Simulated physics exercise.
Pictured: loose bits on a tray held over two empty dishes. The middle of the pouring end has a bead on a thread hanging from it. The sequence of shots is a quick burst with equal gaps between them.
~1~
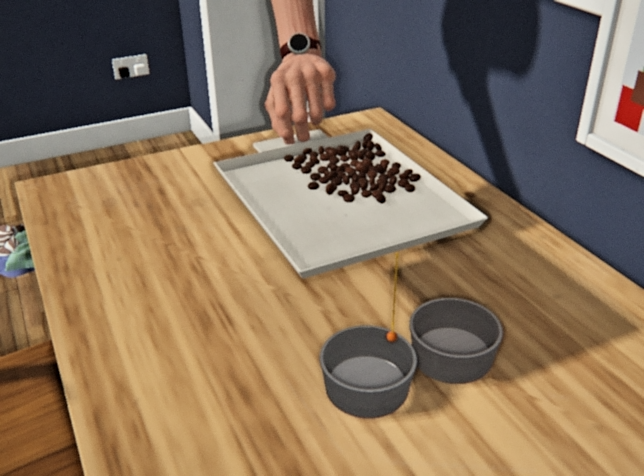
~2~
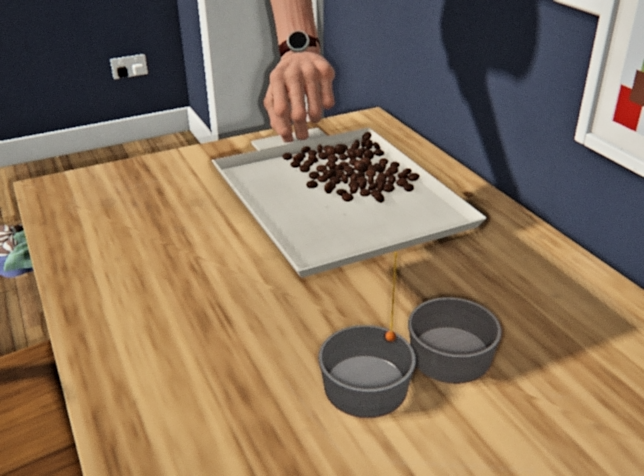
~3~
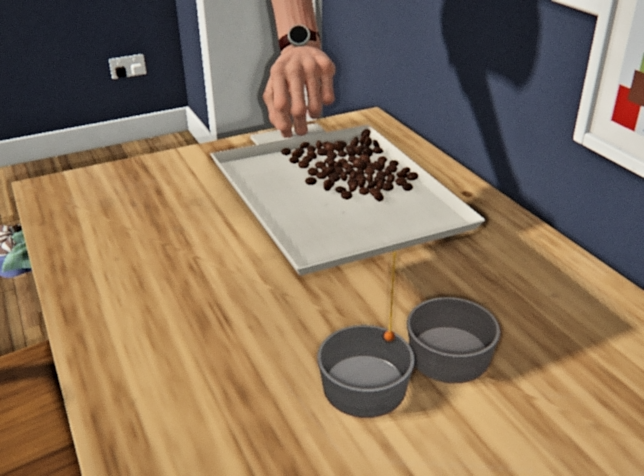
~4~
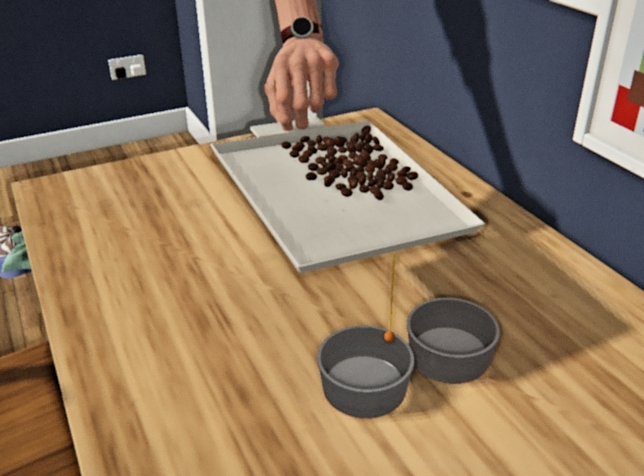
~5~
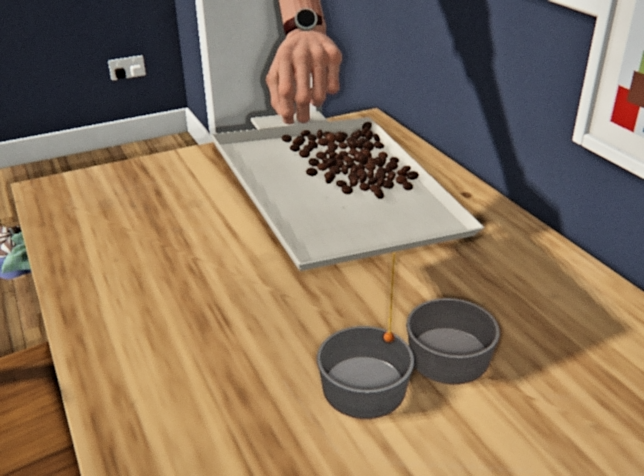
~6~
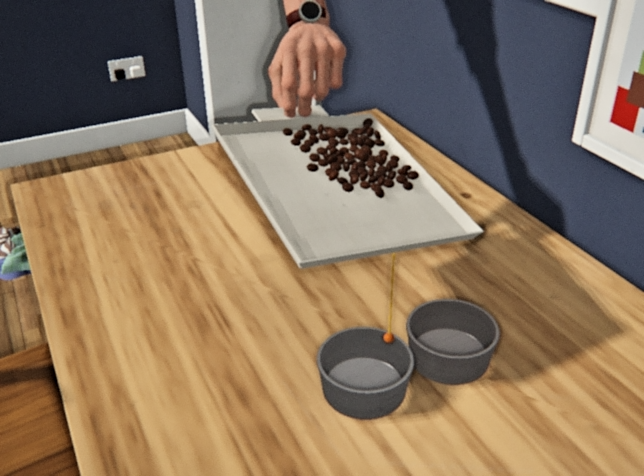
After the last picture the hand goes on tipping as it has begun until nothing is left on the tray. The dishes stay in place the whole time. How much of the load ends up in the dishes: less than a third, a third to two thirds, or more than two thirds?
More than two thirds.
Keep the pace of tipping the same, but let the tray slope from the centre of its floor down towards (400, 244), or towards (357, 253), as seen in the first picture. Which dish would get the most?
For the first place you'd get the right-placed dish, for the second the left-placed dish.
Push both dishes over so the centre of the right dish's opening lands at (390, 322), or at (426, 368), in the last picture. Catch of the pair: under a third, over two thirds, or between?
Try 1 - under a third; try 2 - less than a third.
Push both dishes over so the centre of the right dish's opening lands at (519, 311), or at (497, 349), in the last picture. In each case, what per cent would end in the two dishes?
Roughly 50% on the first try and 20% on the second.
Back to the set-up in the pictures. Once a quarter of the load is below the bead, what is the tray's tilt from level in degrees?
Roughly 65 degrees at that moment.
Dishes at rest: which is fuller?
That's going to be the one at right.
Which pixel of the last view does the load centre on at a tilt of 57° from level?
Around (444, 225).
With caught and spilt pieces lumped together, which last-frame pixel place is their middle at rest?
I'd say the middle ends up at about (451, 343).
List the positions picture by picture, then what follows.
Corners of the pouring end at (303, 267) and (480, 216), level; middle of the load at (350, 171), flat chocolate drops; left dish at (391, 399); right dish at (480, 365); bead on its thread at (392, 337), in the first picture.
Corners of the pouring end at (302, 266) and (478, 216), level; middle of the load at (349, 169), in the second picture.
Corners of the pouring end at (301, 264) and (477, 218), tipped barely, lowest at the right corner; middle of the load at (348, 167), in the third picture.
Corners of the pouring end at (301, 262) and (477, 222), tipped a little, lowest at the right corner; middle of the load at (348, 163), in the fourth picture.
Corners of the pouring end at (302, 259) and (476, 225), tipped a little, lowest at the right corner; middle of the load at (349, 160), in the fifth picture.
Corners of the pouring end at (303, 257) and (476, 229), tipped a little, lowest at the right corner; middle of the load at (350, 157); left dish at (388, 401); right dish at (477, 366), in the sixth picture.
Soon after the last picture, tray tipped steeply; most on the tray; a small part in the right dish; a small part in the air.
A little later, tray tipped right over; most in the right dish; a small part outside both.
Later still, tray tipped past a quarter turn; most in the right dish; a small part outside both.
At rest, tray tipped past a quarter turn; none in the left dish; most in the right dish; a small part outside both.
